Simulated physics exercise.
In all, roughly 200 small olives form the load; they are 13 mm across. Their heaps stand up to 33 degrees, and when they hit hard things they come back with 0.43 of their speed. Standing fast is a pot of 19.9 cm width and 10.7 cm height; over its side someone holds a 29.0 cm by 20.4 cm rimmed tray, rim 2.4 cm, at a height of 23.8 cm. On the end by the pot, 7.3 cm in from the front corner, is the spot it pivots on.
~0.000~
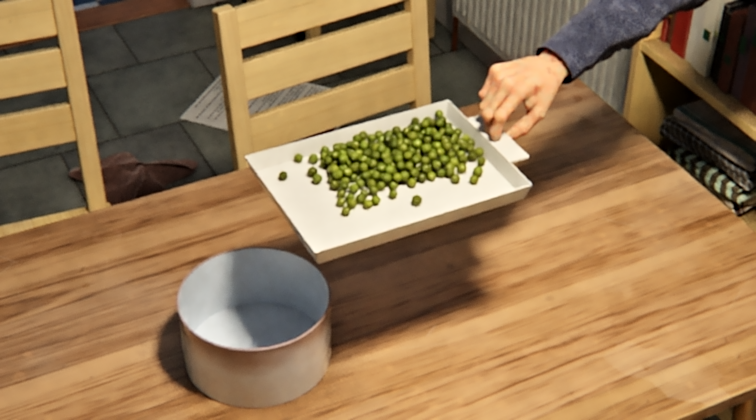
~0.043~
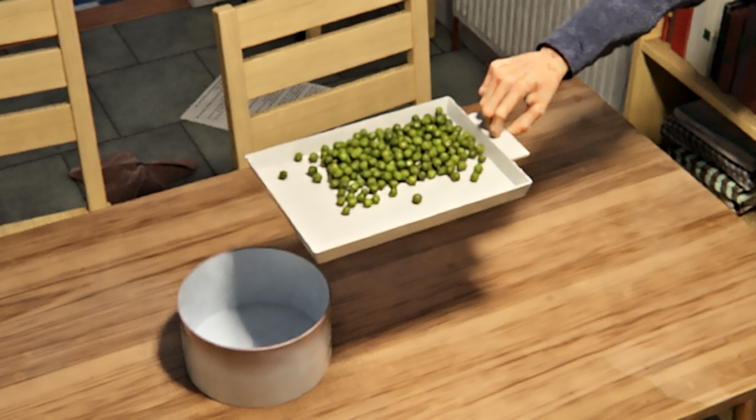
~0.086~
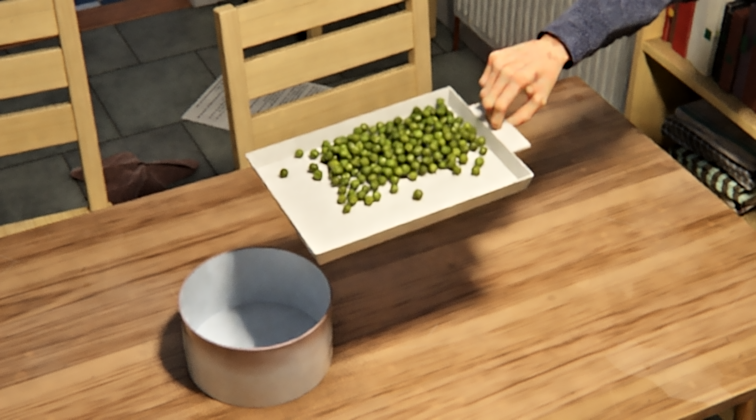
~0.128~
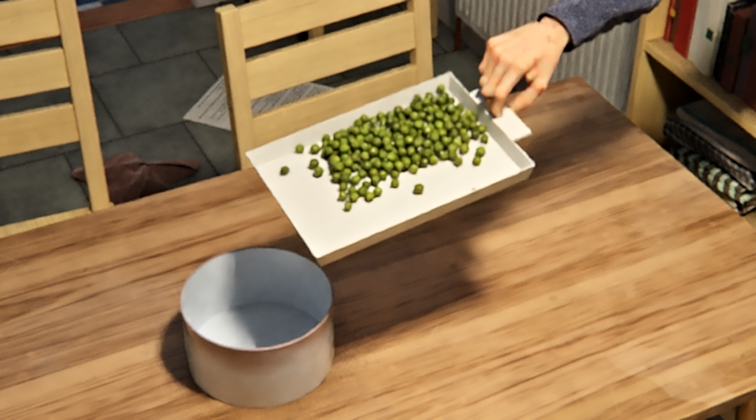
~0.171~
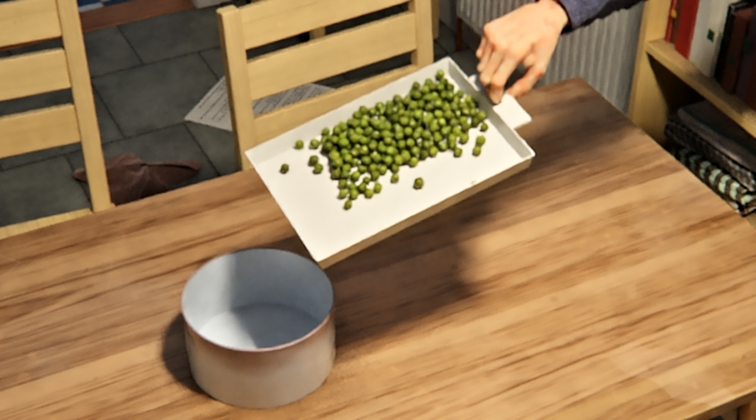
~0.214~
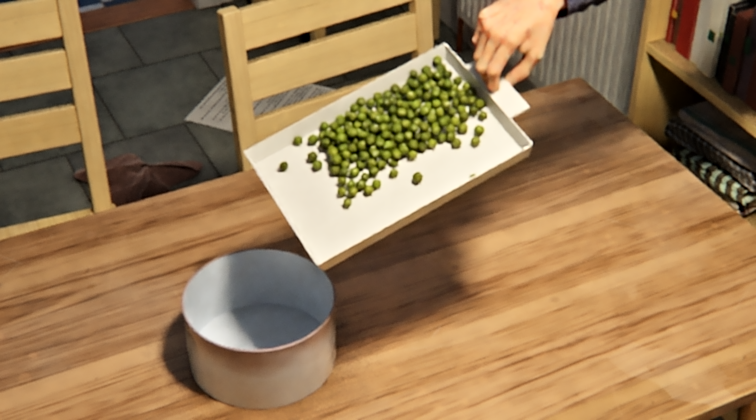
The clip opens on a hand holding a white rimmed tray of small green olives nearly level above a wooden table, with an empty metal pot at lower left. The hand then raises the tray's right end, slanting it steadily more toward the pot, while the olives stay bunched on it.
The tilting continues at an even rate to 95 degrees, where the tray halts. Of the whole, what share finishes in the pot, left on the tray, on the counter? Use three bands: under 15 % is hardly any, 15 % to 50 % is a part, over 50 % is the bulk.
Shares - pot: A part; left on the tray: Hardly any; counter: The bulk.
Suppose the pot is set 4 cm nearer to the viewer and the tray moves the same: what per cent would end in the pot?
I'd put it at around 55 per cent.
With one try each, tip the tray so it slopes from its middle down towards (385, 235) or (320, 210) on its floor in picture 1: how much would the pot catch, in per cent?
The share comes to roughly 0 in a hundred, then roughly 60 in a hundred.
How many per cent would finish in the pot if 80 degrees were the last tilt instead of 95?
Roughly 20 %.
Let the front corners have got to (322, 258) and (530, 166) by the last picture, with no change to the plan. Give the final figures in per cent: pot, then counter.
The pot gets 10 and the counter 90.
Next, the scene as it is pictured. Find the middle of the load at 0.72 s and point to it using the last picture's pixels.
Roughly pixel (292, 269).
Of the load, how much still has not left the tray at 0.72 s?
Roughly 55 percent of the load, I'd say.
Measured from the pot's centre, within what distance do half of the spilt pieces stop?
22 cm.
After 0.52 s, tilt 57 degrees; the tray holds 100 %, the pot 0 %.
After 0.72 s, tilt 81 degrees; the tray holds 55 %, the pot 0 %.
Then, at 1.04 s, tilt 95 degrees; the tray holds 5 %, the pot 20 %.
In the end, at 1.9 s, pot 25 %, tray 0 %, counter 75 %.
